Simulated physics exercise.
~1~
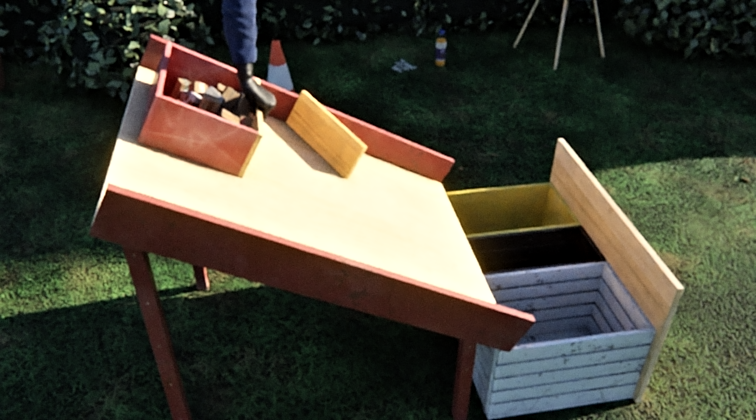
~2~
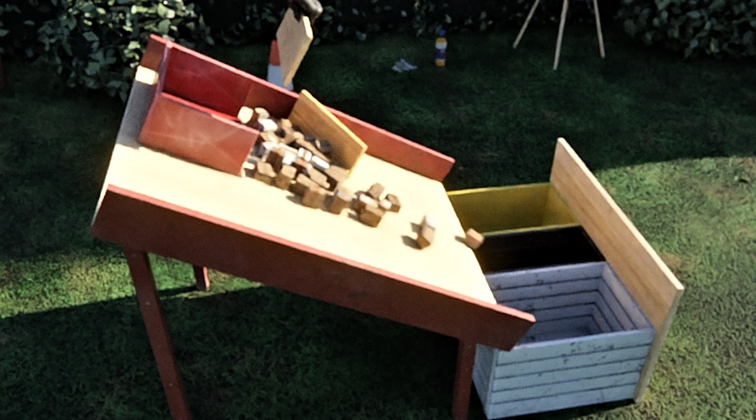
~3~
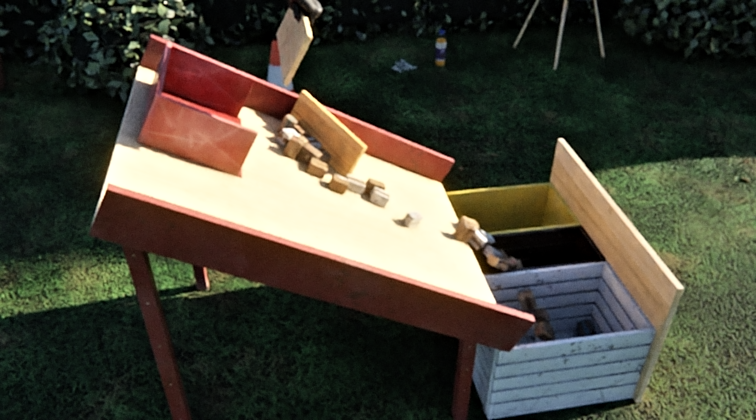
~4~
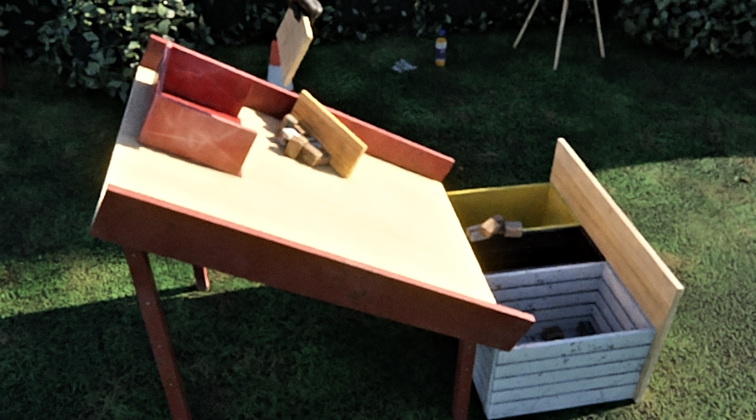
The video shows a gate being lifted from a red pen of small wooden blocks on a sloping table, releasing them past an angled board toward yellow, black and white bins. Many tumble off the lower edge, some landing in the white one, while a small cluster stays against the board.
